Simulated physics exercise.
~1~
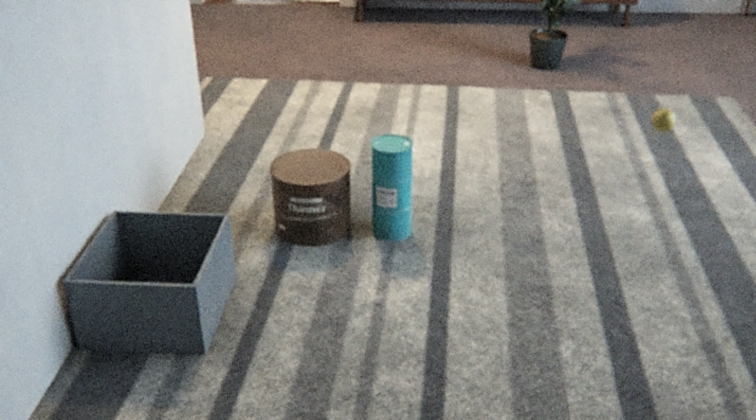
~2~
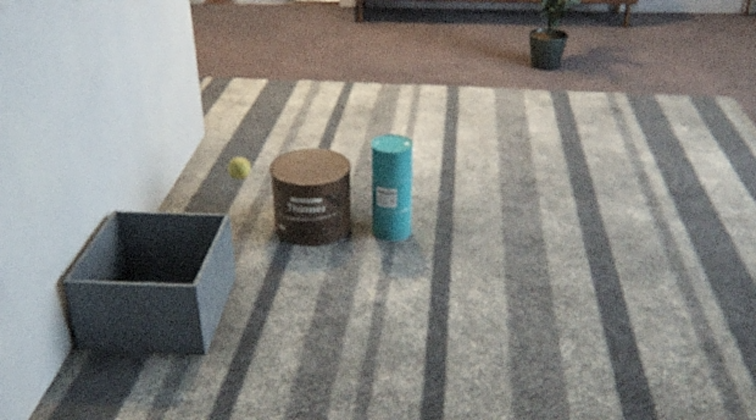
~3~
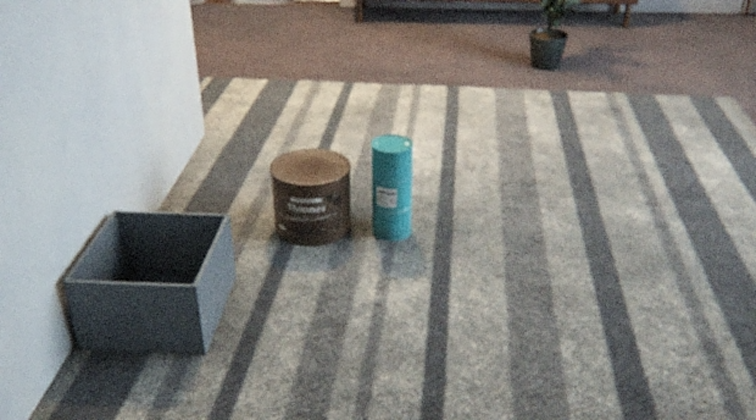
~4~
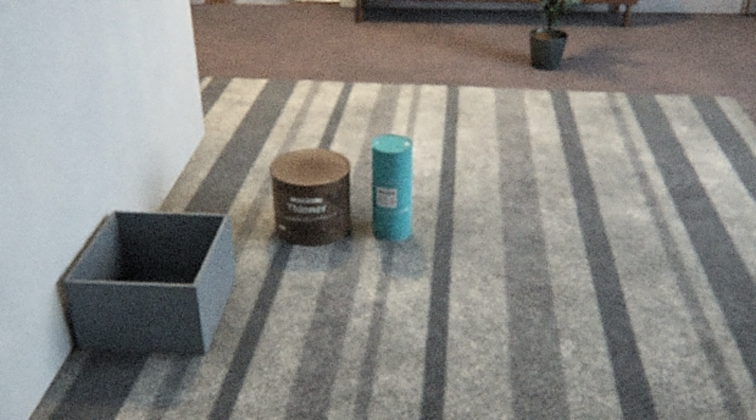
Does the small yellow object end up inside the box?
Yes, it flies left toward the open grey box and ends up inside, out of sight behind the box's walls.
